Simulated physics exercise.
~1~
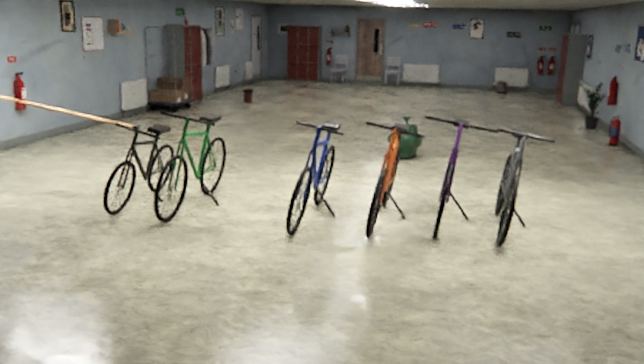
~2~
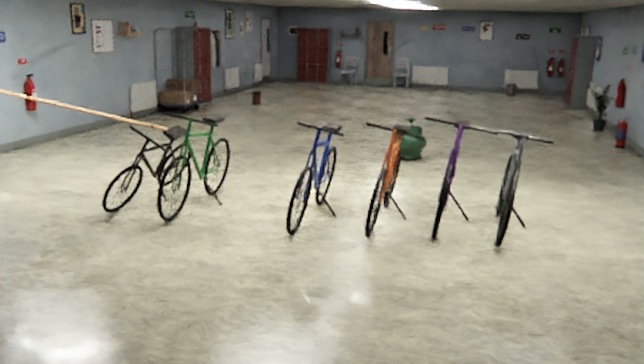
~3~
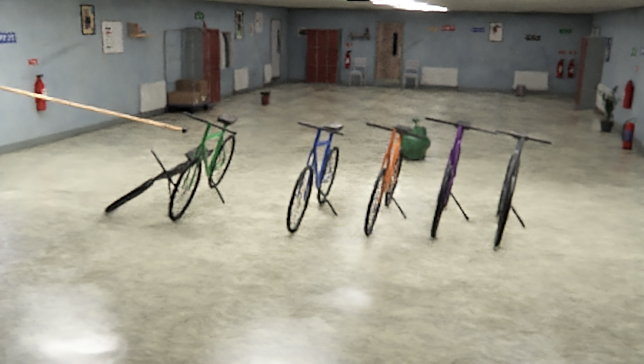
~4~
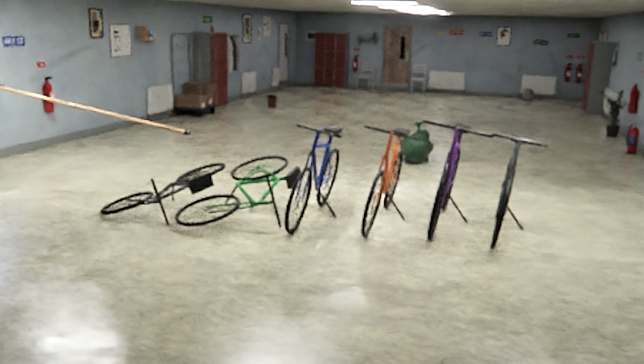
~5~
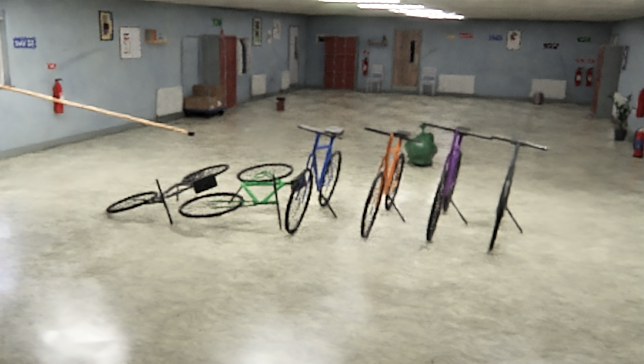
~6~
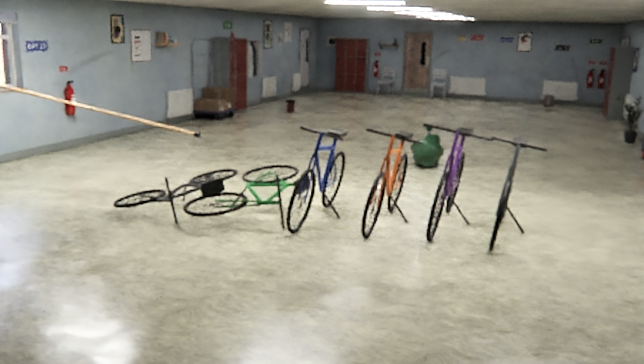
In a blue-walled hall, a pole tips the leftmost bicycle into the green one, both ending down while four others stay standing.
